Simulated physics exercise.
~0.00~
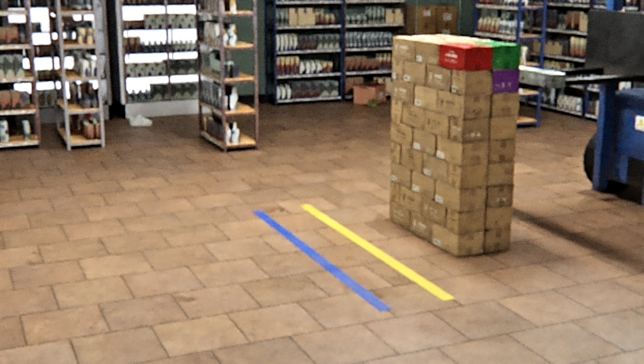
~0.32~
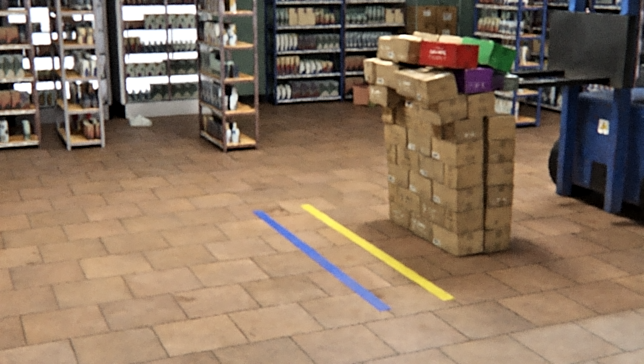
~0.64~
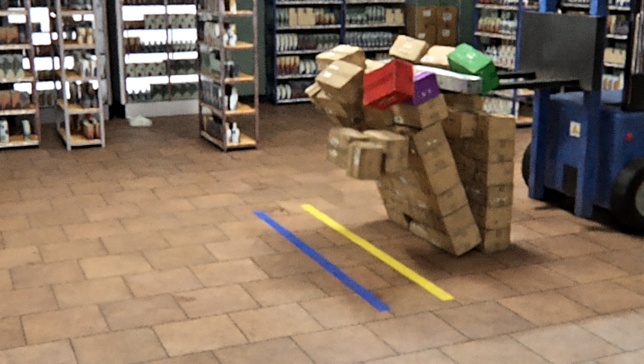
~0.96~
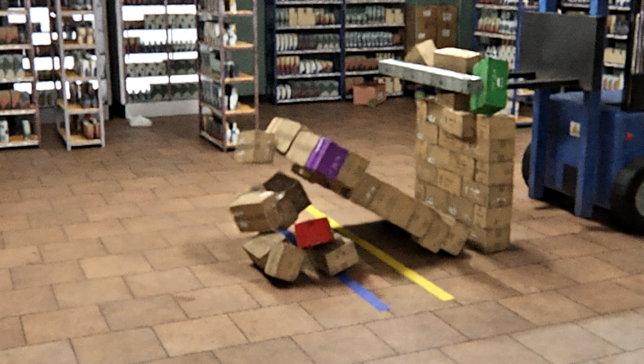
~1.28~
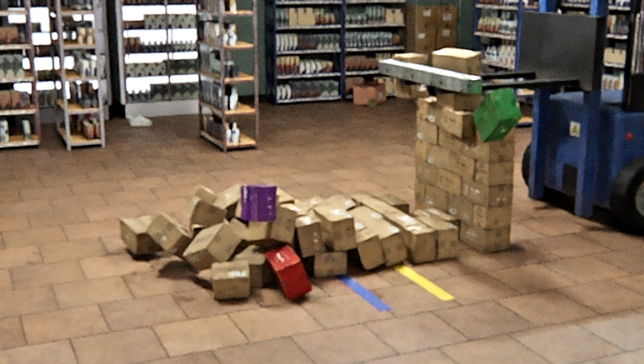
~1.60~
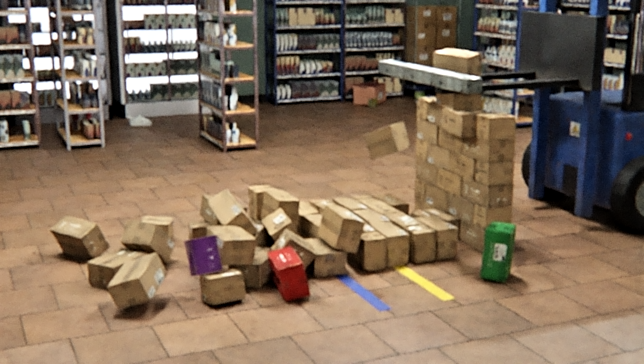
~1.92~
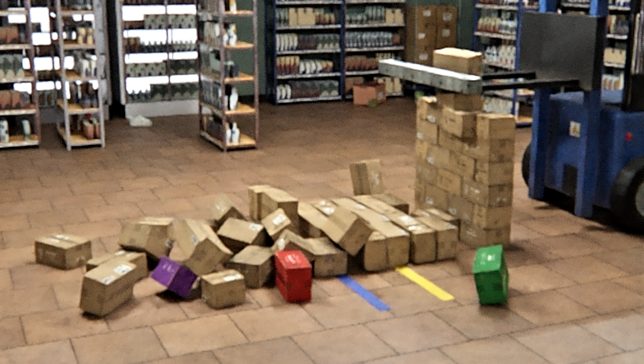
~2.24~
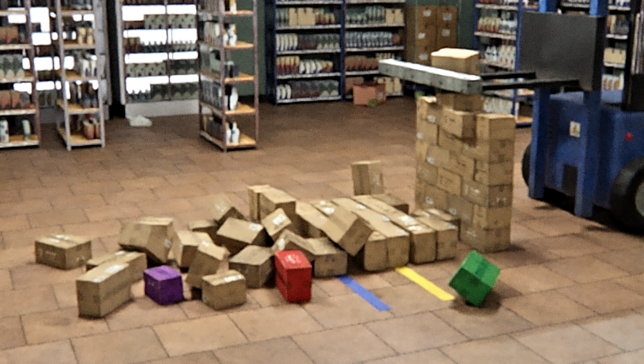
In a warehouse, a lift truck's beam topples stacked parcels leftward, scattering many across floor lines.
